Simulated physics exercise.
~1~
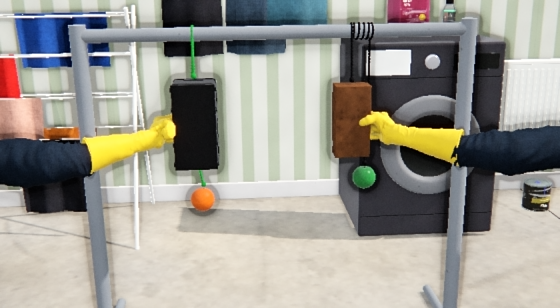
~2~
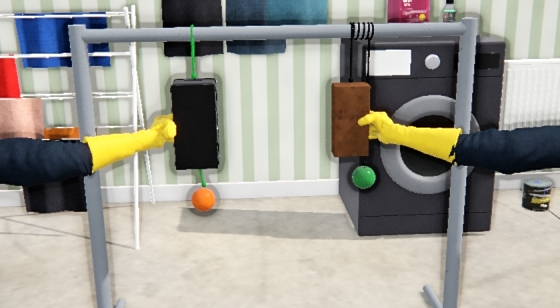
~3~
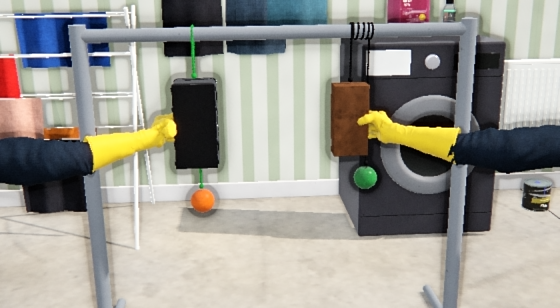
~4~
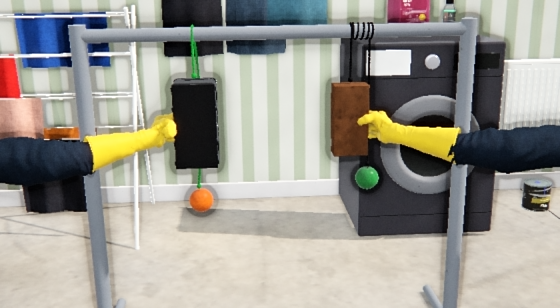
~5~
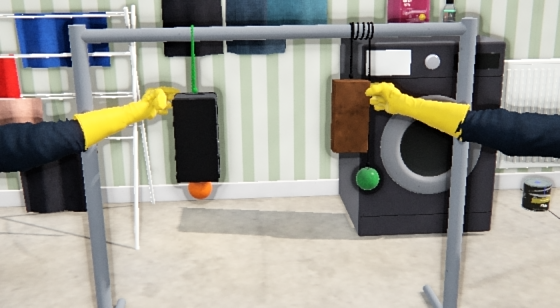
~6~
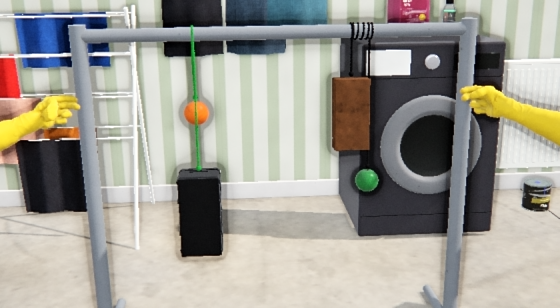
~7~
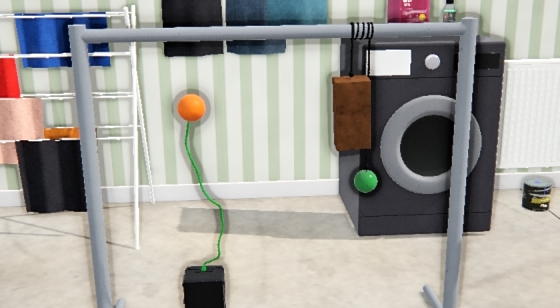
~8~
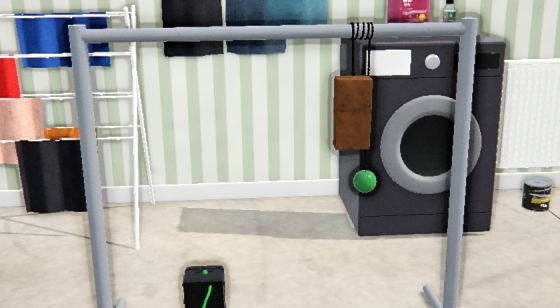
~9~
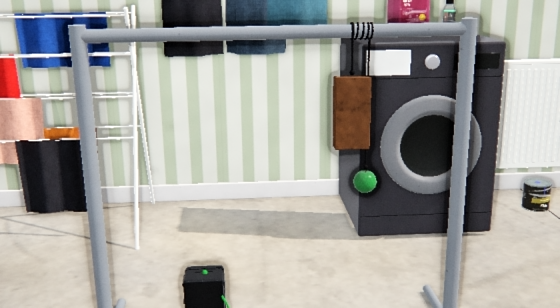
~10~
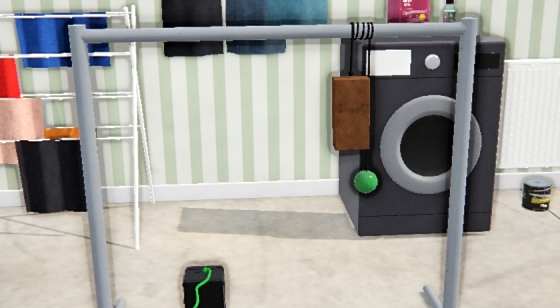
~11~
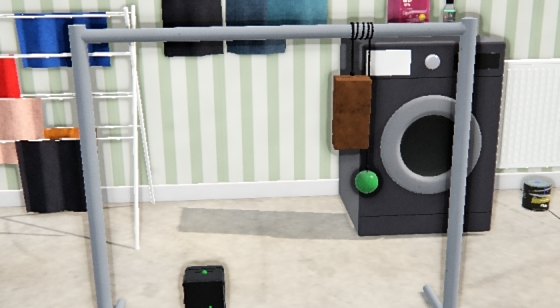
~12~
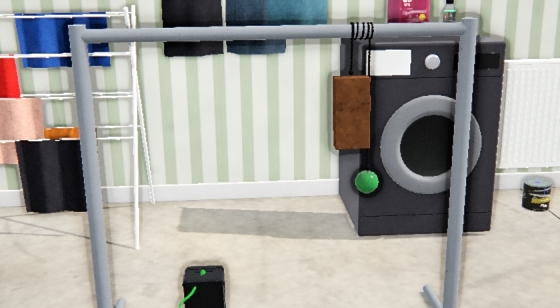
We see yellow-gloved hands holding a black case and a brown brick on laces from a rail, then letting go and withdrawing. The case drops, its green lace slipping off the rail after the orange ball rises, and lands on the floor, while the brick stays hanging above its green ball.
